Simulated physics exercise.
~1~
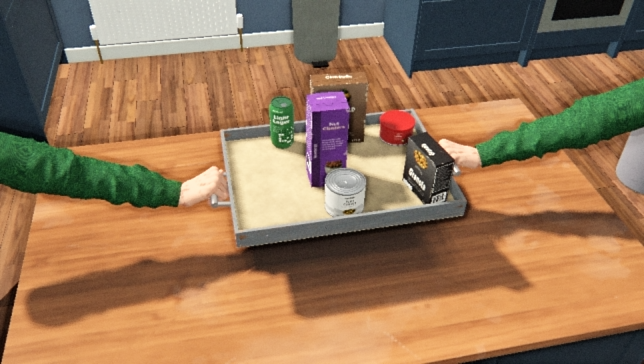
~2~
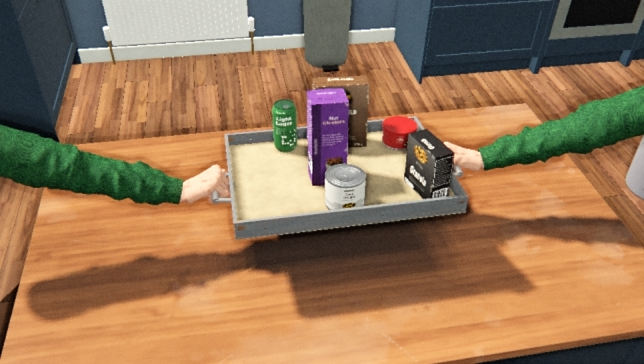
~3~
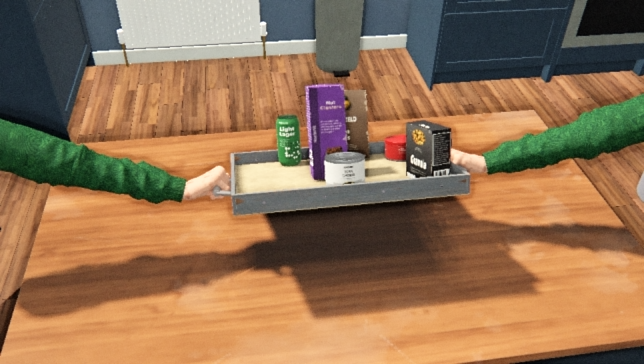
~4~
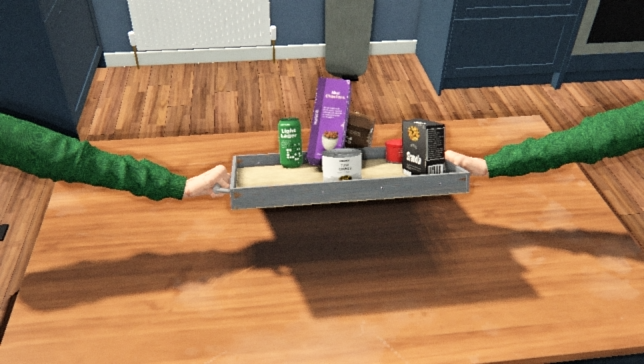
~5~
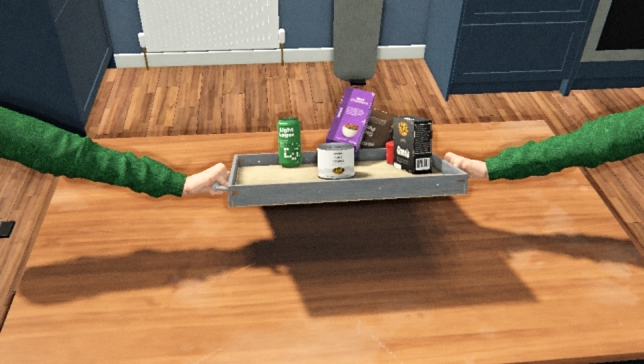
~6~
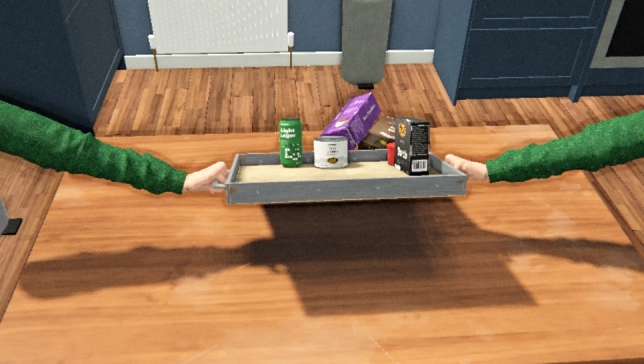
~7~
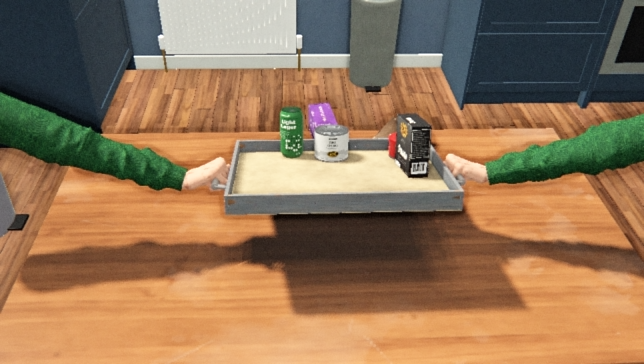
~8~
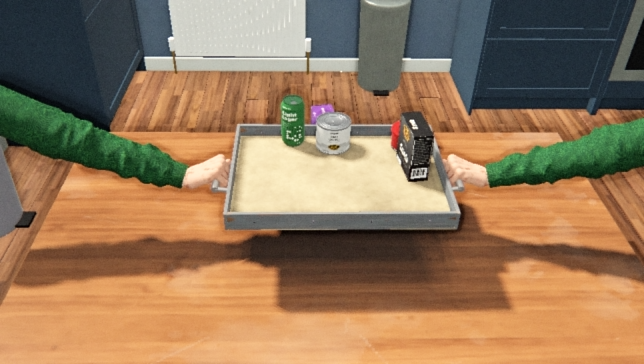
A grey tray of packets, cans and tubs, held in two hands over a wooden table, tipped away at its far edge, and the tall purple carton and brown packet toppled off the back before it came back towards level, the rest still aboard.
